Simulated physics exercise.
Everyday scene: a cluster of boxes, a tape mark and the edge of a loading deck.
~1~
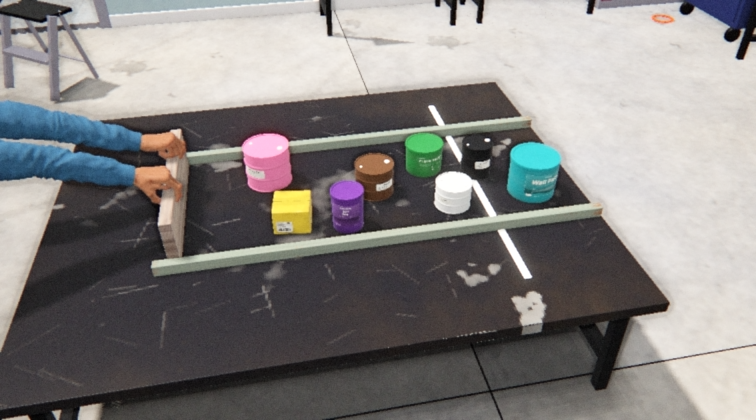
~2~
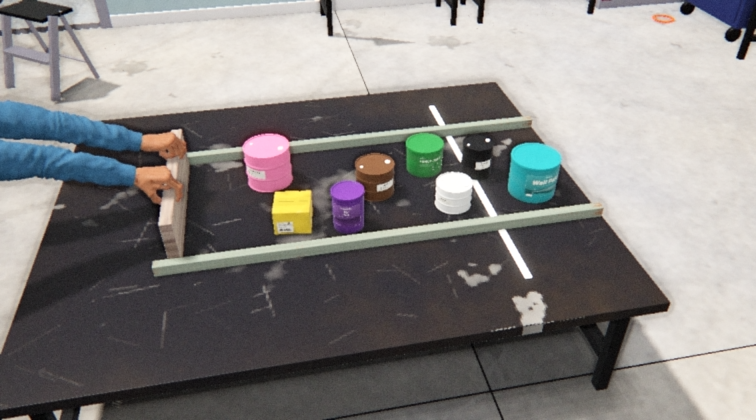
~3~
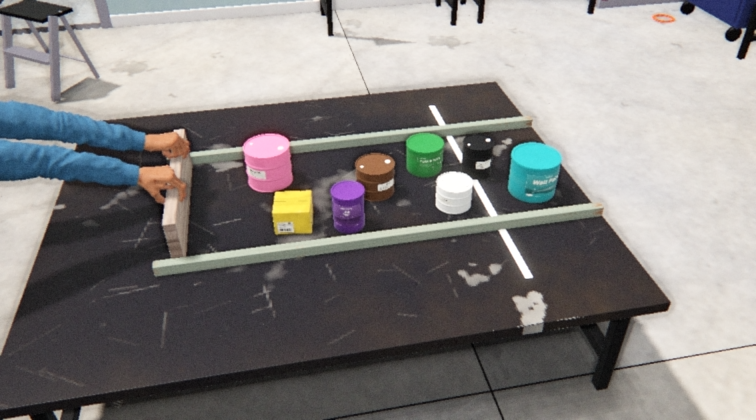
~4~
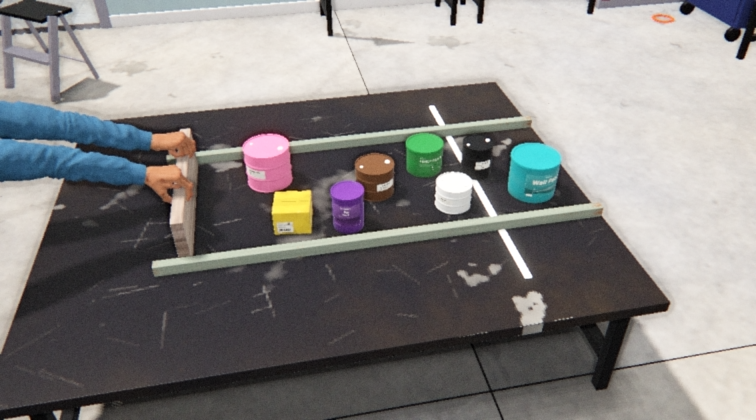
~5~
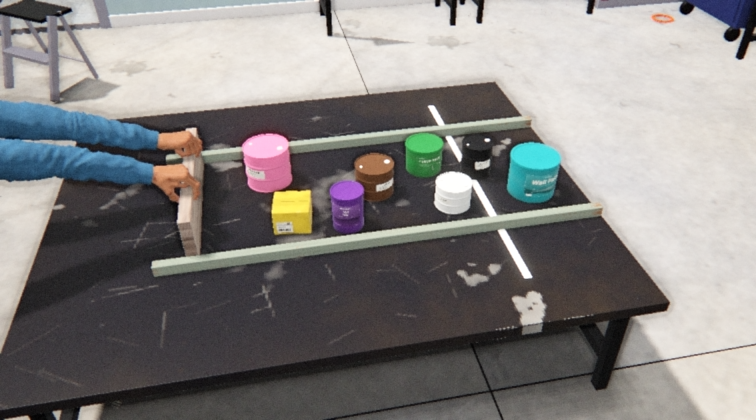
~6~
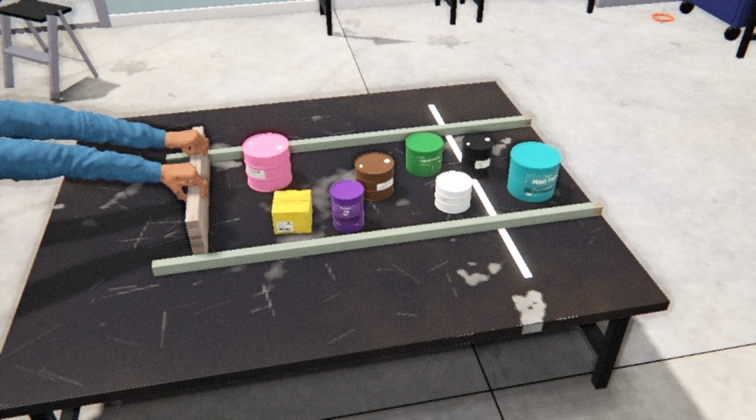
On a black tabletop between two rails, two hands slide an upright plank slowly right toward colourful containers, which stay still.
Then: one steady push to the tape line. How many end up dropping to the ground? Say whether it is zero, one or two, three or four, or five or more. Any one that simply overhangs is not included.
Seems the ones that don't stay up number none, for sure.
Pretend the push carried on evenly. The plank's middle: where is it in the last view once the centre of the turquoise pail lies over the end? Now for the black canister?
The middle is at (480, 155) when it's the turquoise pail, and at (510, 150) when it's the black canister.
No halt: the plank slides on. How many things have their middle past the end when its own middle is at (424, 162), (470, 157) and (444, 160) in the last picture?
Taking the three positions in turn, the counts come to 0, 0 and 0.
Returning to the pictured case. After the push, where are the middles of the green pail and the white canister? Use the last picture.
Approximately (517, 140) for one, approximately (531, 178) for the other.
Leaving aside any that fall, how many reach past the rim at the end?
The count is 1.
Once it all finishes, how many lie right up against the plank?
It's touching 3 at the end.
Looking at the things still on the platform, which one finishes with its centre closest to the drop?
Turquoise pail.
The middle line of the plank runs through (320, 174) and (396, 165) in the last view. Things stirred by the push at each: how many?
3 and 7.
Soon after, none off yet; turquoise pail at rest near (533, 172); black canister at rest near (476, 157); white canister at rest near (453, 192).
Then, none off yet; turquoise pail at rest near (533, 172); black canister at rest near (476, 157); white canister moved a little near (464, 189).
At rest, the number that fall off is zero.
